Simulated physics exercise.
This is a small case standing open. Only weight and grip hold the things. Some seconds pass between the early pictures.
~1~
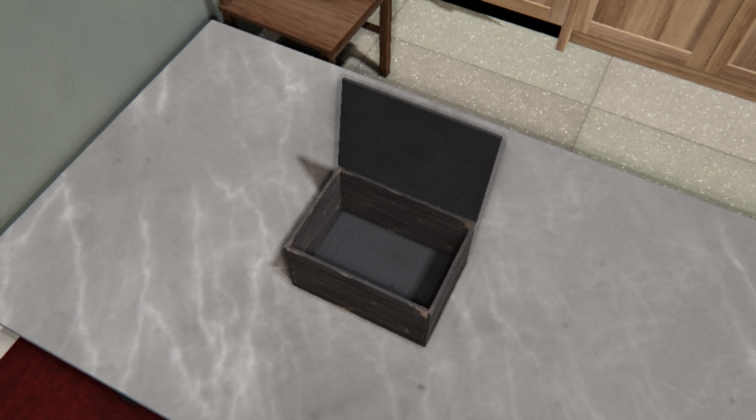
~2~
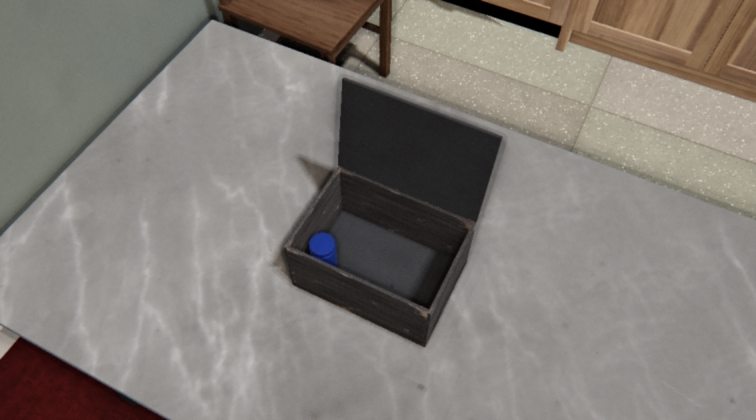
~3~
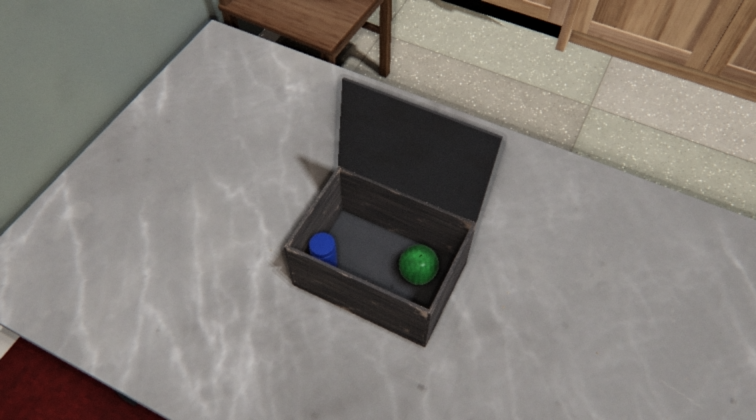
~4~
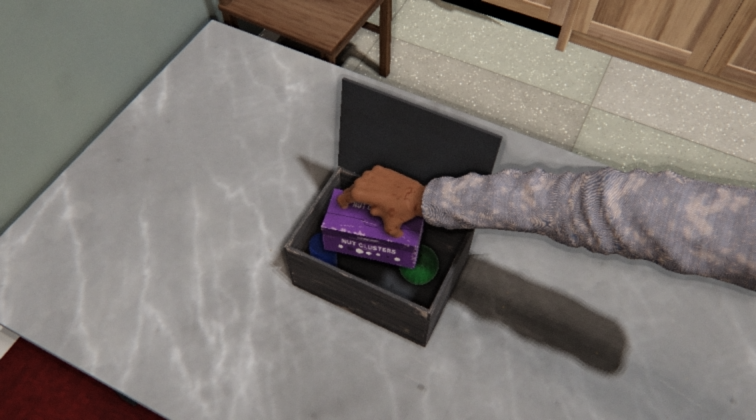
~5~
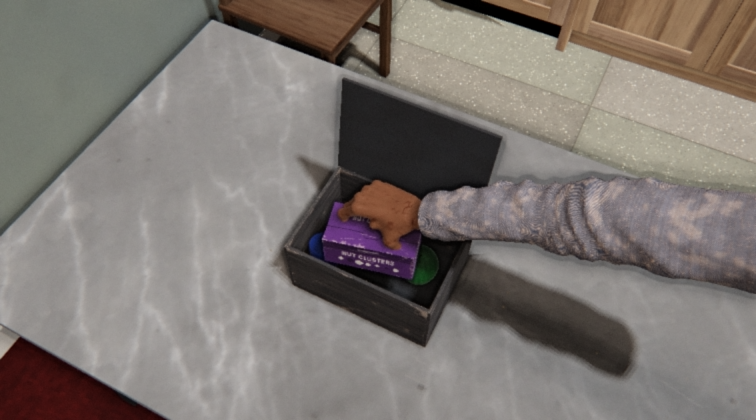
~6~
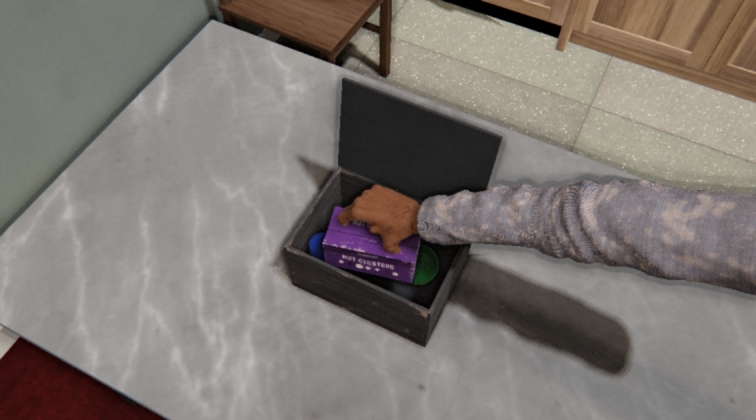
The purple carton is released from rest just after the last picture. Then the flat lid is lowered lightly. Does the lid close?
The lid shuts flat.
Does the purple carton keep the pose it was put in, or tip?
It tips.
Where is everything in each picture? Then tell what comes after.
The last thing is not in view yet, in the first frame.
The last thing is not in view yet; blue shaker (324, 256), in the second frame.
The last thing is not in view yet; blue shaker (324, 256), in the third frame.
Still above its spot; purple carton (374, 229), in the fourth frame.
Still above its spot; purple carton (373, 241), in the fifth frame.
Put in, still held; purple carton (373, 245), in the sixth frame.
Then, 1.00 s on from there, lid starting down; purple carton on its side near (391, 287); green apple shifted a little.
Then, 1.70 s on from there, lid 40° above the rim; purple carton on its side near (391, 287); green apple shifted a little.
In the end, lid shut; toppled in the box, purple carton; the other 2 unmoved. At the end, from the last picture's camera, purple carton near (391, 287).
